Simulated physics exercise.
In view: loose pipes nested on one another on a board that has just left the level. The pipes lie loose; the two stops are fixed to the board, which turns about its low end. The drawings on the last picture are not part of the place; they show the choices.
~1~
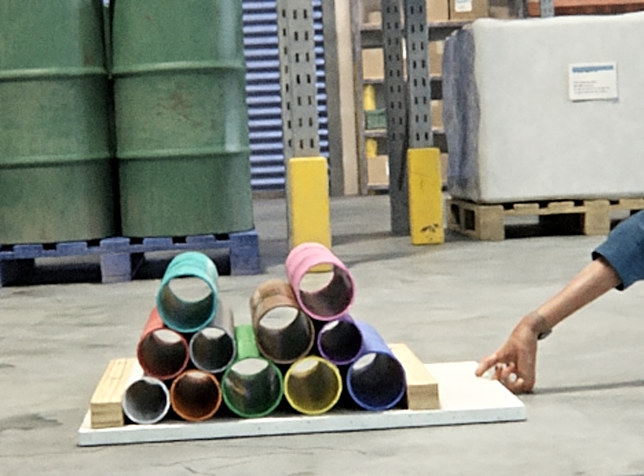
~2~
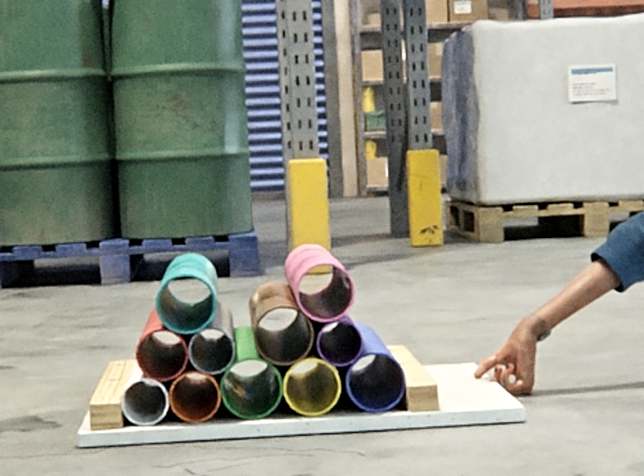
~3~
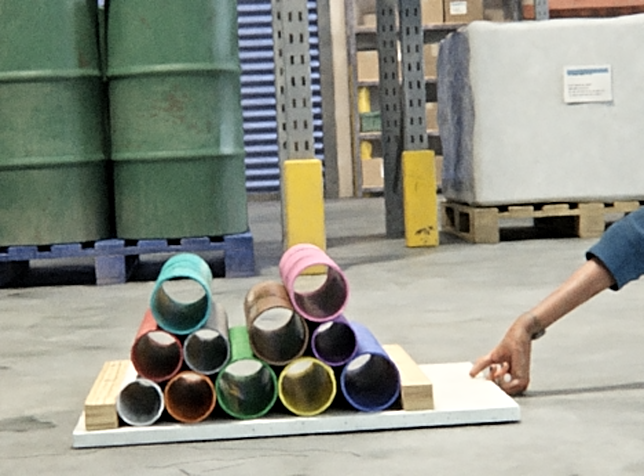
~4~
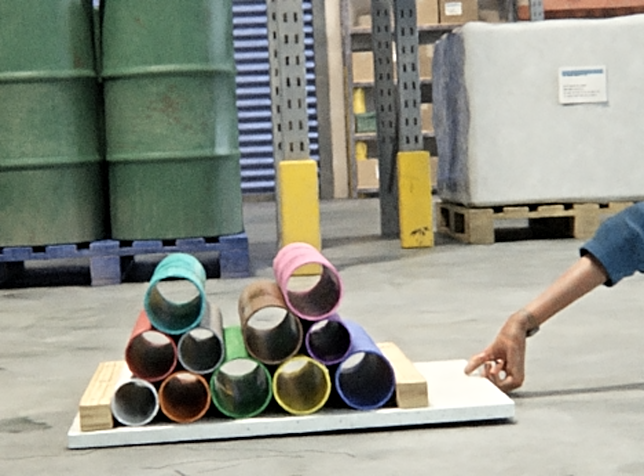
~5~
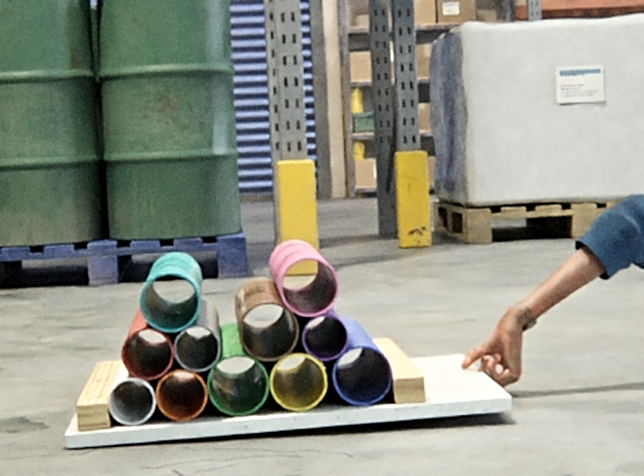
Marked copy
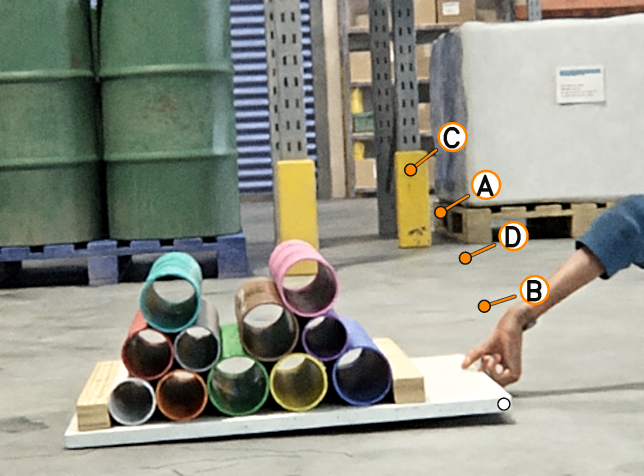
A loose stack of coloured pipes sits between wooden blocks on a white board on a warehouse floor, viewed from the front at a low height. Turquoise and pink pipes top the pile, with green drums behind left and a wrapped white load behind right. The view shifts slightly rightward, then a hand at right lifts the board's end a little, tilting it with the pipes still nested.
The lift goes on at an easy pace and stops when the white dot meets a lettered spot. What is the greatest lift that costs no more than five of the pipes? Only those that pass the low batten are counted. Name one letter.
At most to A.
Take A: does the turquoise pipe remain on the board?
No.
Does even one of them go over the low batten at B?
At B: No.
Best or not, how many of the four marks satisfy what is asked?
The number is three.
On the marked copy, A at (441, 212); B at (484, 306); C at (410, 170); D at (465, 258); the white dot at (504, 404).
With A. Early on, board at 20°.
Further on, board at 28°.
At the end, board at 28°, five over the low batten.
As for the rest, B none over the low batten; C six over the low batten; D two over the low batten (red, turquoise).
